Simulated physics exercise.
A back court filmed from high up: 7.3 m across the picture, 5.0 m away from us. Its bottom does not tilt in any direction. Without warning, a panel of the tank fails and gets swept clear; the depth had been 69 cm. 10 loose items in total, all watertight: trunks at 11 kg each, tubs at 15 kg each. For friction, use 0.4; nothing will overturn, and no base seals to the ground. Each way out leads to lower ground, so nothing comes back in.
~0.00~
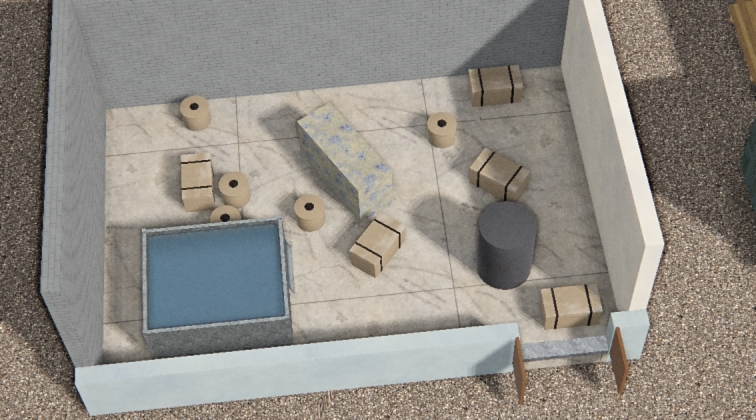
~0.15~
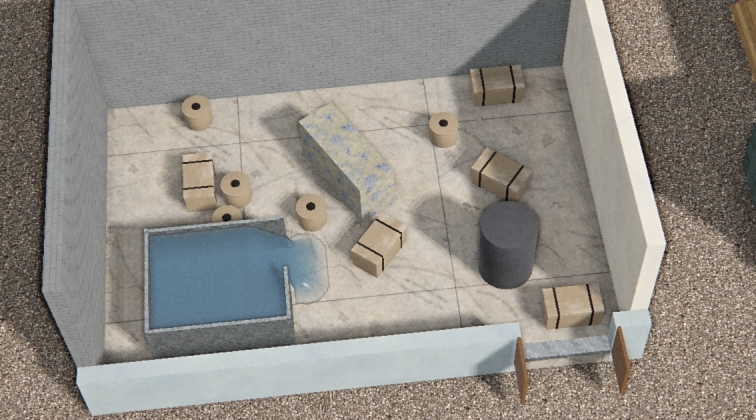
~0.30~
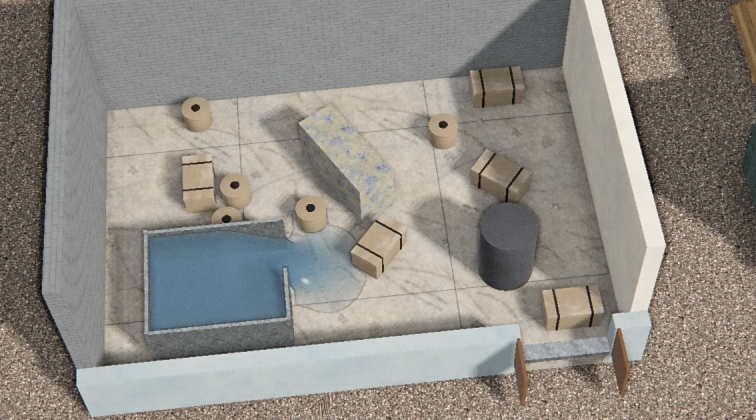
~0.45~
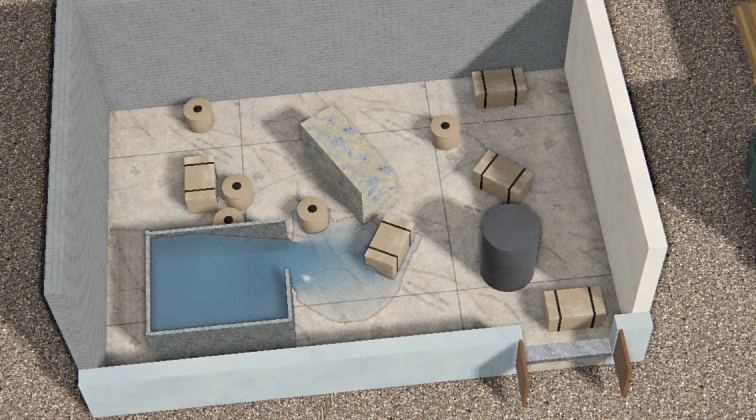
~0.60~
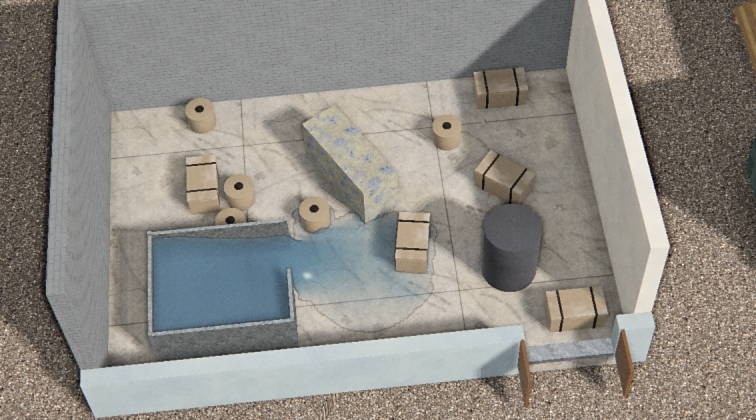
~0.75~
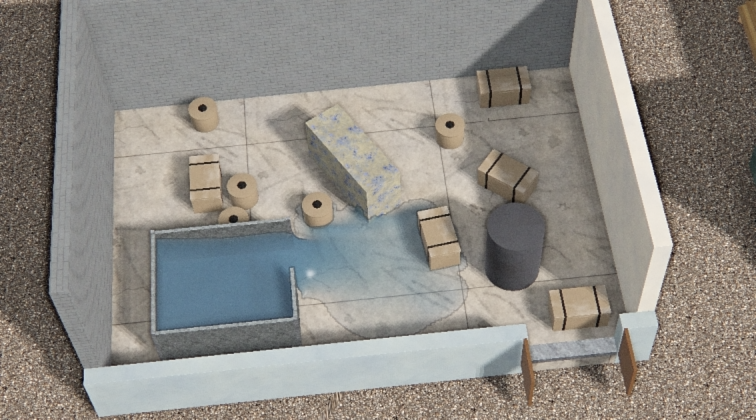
Water pouring from the broken right side of a tank, spreading across a walled courtyard floor and pushing one strapped trunk rightward.
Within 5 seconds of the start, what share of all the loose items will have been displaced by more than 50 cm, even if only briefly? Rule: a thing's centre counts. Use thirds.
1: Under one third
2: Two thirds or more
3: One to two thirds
3.
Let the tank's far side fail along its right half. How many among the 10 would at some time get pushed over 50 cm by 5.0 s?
Result: 7.
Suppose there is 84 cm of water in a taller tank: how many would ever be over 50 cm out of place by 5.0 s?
Under that setup the answer is 5.
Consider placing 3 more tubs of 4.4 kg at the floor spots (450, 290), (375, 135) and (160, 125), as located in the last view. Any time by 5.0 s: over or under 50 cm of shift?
Result, in sequence: Above the mark / below the mark / below the mark.
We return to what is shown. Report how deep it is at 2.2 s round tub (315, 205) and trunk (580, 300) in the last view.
I'd put it at 5 cm and 2 cm respectively.
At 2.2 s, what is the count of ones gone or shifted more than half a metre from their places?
I make it 3.
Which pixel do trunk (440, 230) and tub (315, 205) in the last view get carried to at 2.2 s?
They should sit about (572, 174) and (265, 156) in the last view.
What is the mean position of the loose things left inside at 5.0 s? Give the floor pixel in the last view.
Averaged position, last view: Near pixel (327, 154).
After 1.1 s 1 of 10 are over 50 cm from their spots; 0 afloat.
After 2.2 s 3 of 10 are over 50 cm from their spots; 1 afloat.
After 3.5 s 3 of 10 are over 50 cm from their spots; 2 afloat.
After 5.0 s 5 of 10 are over 50 cm from their spots, and 5 have been at some point; 2 afloat.
